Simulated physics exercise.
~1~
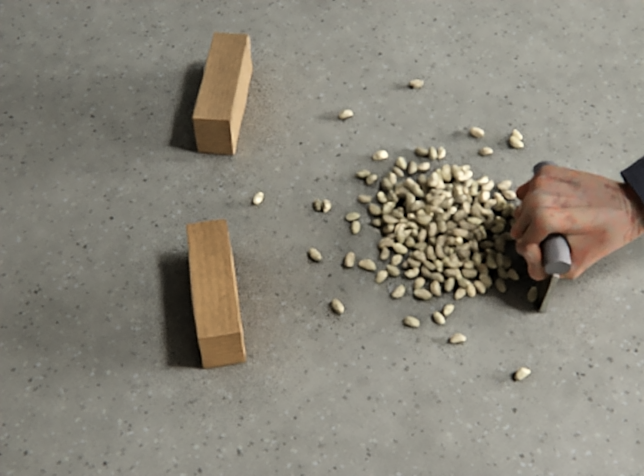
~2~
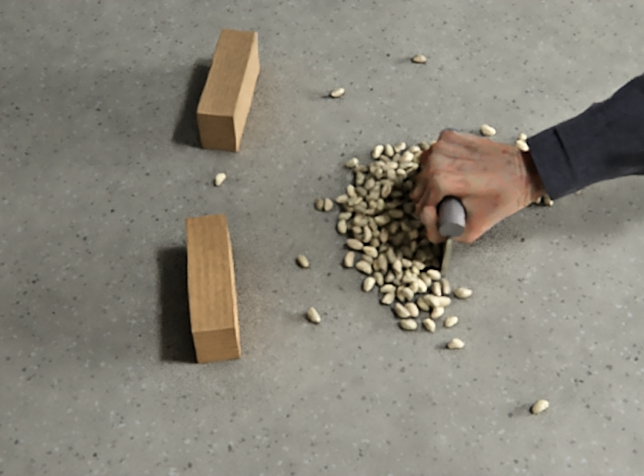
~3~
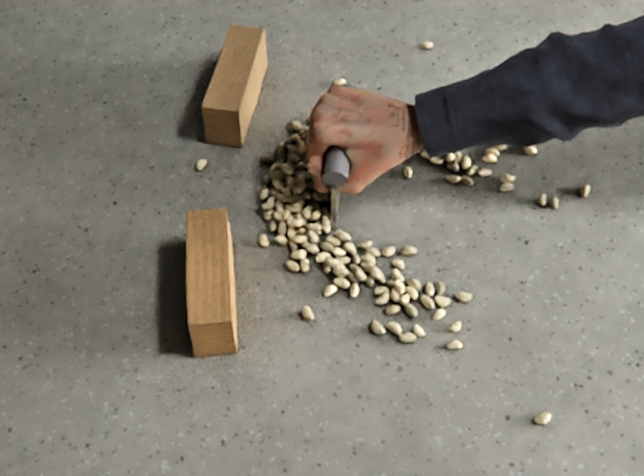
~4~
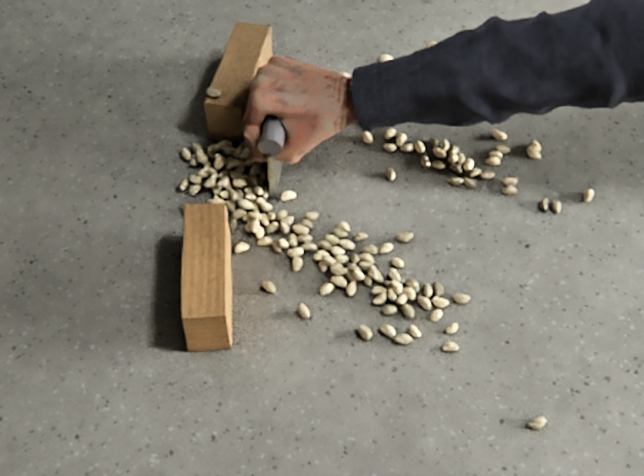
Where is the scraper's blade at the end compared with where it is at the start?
It starts at the right edge of the bean pile, and by the end it is much farther left and a little higher, close to the upper block and the opening between the blocks.
